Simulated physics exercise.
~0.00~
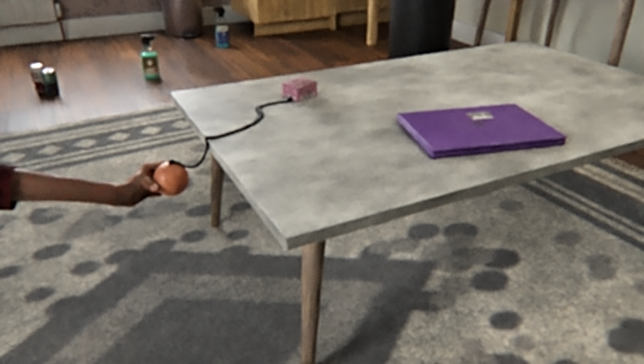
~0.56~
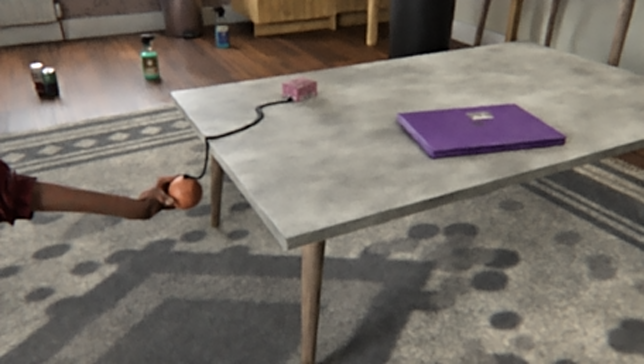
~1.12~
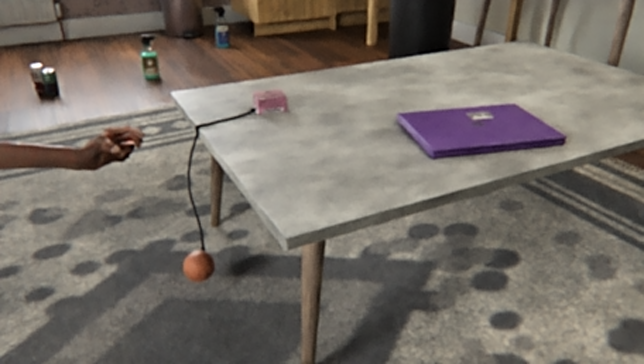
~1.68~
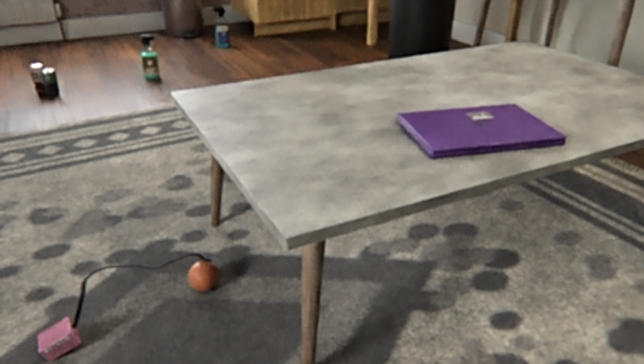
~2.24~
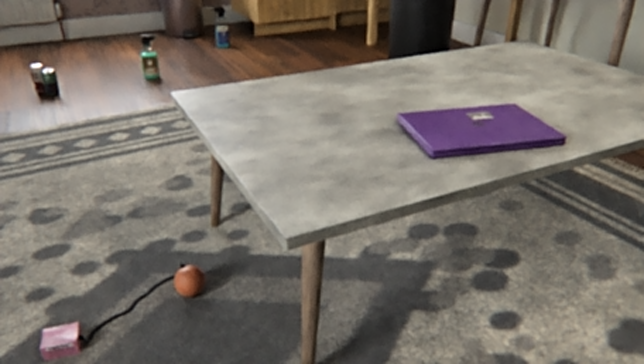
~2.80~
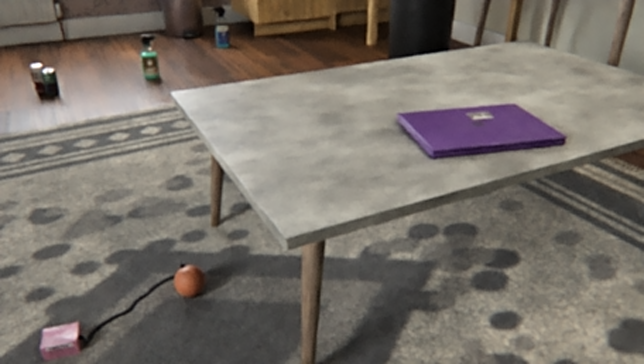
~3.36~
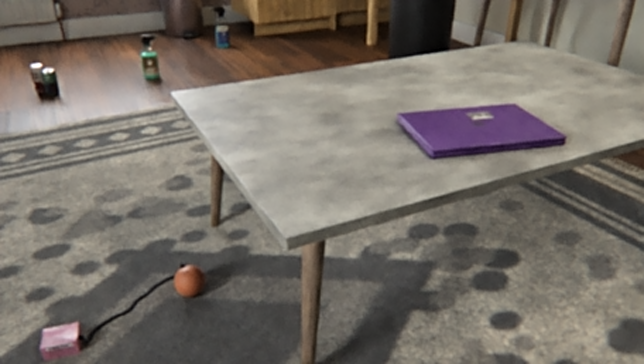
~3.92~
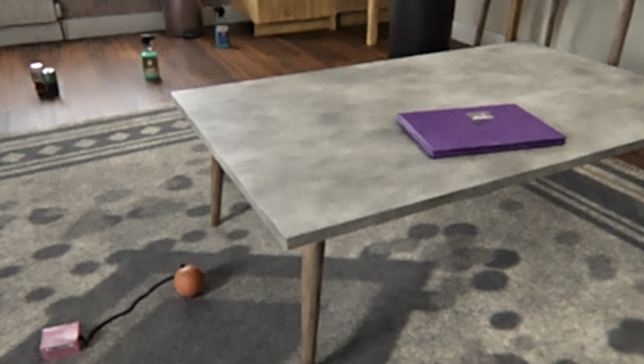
A hand held an orange tied by a dark ribbon to a pink box on a gray table, then let go, and the orange dropped, dragging the box off the edge. Both ended up on the rug, while the purple laptop stayed put.
